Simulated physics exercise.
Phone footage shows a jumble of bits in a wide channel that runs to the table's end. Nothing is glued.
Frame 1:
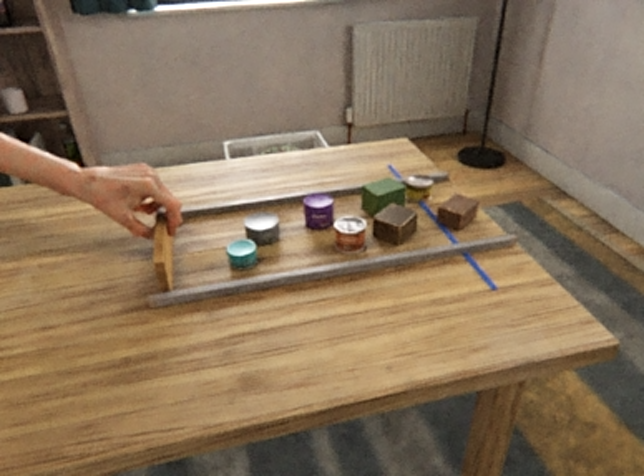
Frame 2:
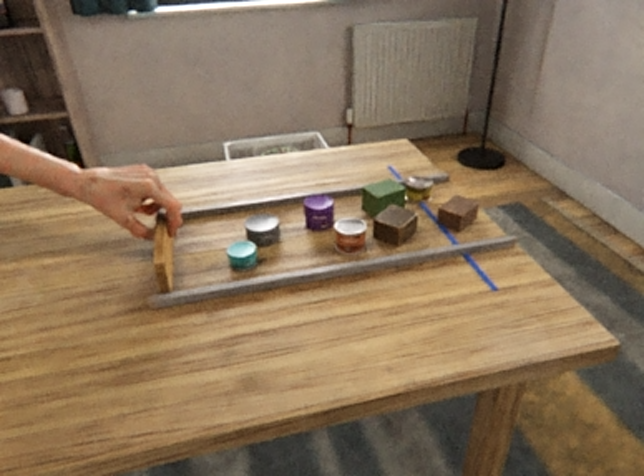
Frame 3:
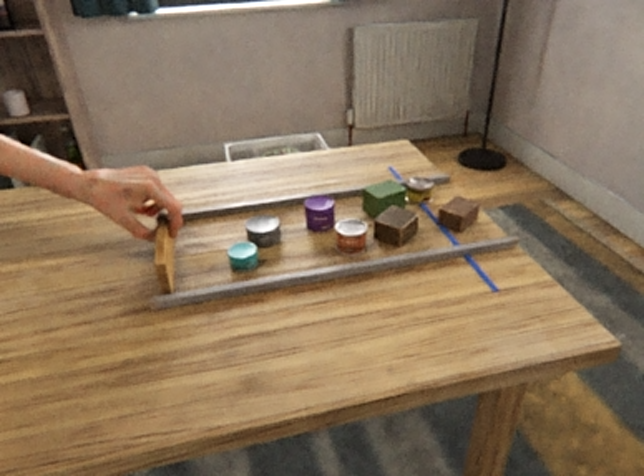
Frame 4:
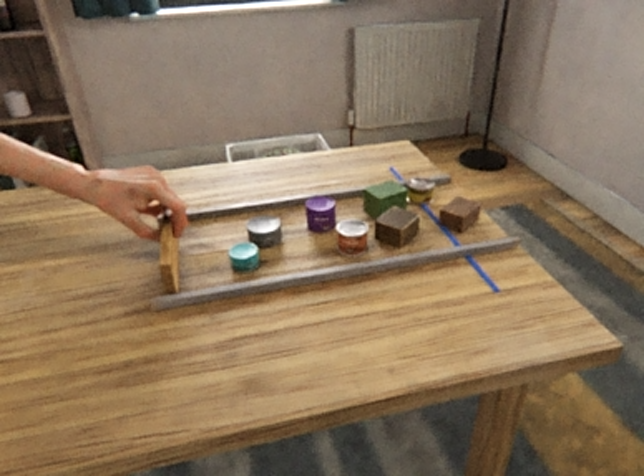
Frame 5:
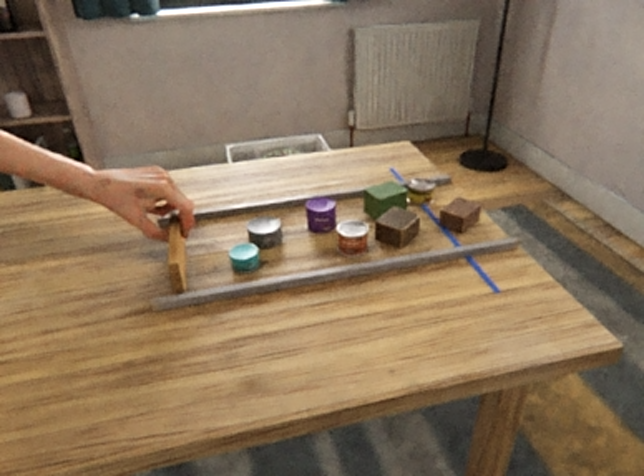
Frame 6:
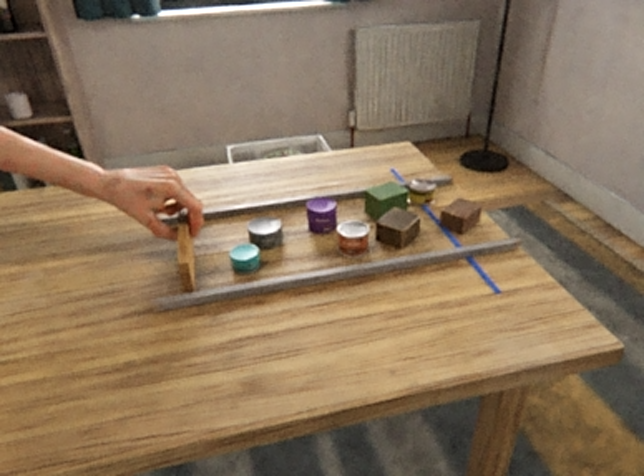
A hand at the left holds an upright wooden board across a channel between two grey rails on a wooden table, seen from above at an angle in a room with a radiator. Between the rails sit turquoise, grey, purple, orange and yellow tubs, a green block and two dark brown blocks, near blue tape at the right. The hand slides the board slightly rightward while the objects stay put and the view barely shifts.
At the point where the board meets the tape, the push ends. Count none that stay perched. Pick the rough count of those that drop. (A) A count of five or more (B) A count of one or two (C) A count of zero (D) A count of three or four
(B) A count of one or two.
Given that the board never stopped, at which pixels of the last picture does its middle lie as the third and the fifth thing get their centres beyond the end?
I'd put the first at about (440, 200) and the next at about (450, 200).
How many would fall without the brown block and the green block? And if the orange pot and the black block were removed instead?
You'd count 0 the first time and 1 the second time.
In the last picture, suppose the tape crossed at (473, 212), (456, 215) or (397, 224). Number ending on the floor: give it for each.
Respectively 8, 5 and 0.
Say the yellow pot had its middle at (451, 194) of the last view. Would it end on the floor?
The answer: It ends up below.
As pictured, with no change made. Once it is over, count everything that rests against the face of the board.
That makes 3.
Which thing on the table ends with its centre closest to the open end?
It's the green block that is foremost.
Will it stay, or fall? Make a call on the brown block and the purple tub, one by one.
The brown block is gone, and the purple tub stays put.
Soon after, none off yet; brown block at rest near (461, 215); yellow pot at rest near (422, 192); green block at rest near (386, 201).
Then, none off yet; brown block at rest near (461, 215); yellow pot at rest near (422, 192); green block moved a little near (397, 198).
Further on, none off yet; brown block moved about its own width near (482, 210); yellow pot moved about its own width near (455, 186); green block moved about its own width near (431, 190).
At rest, the number that fall off is one or two; fallen, yellow pot and brown block.
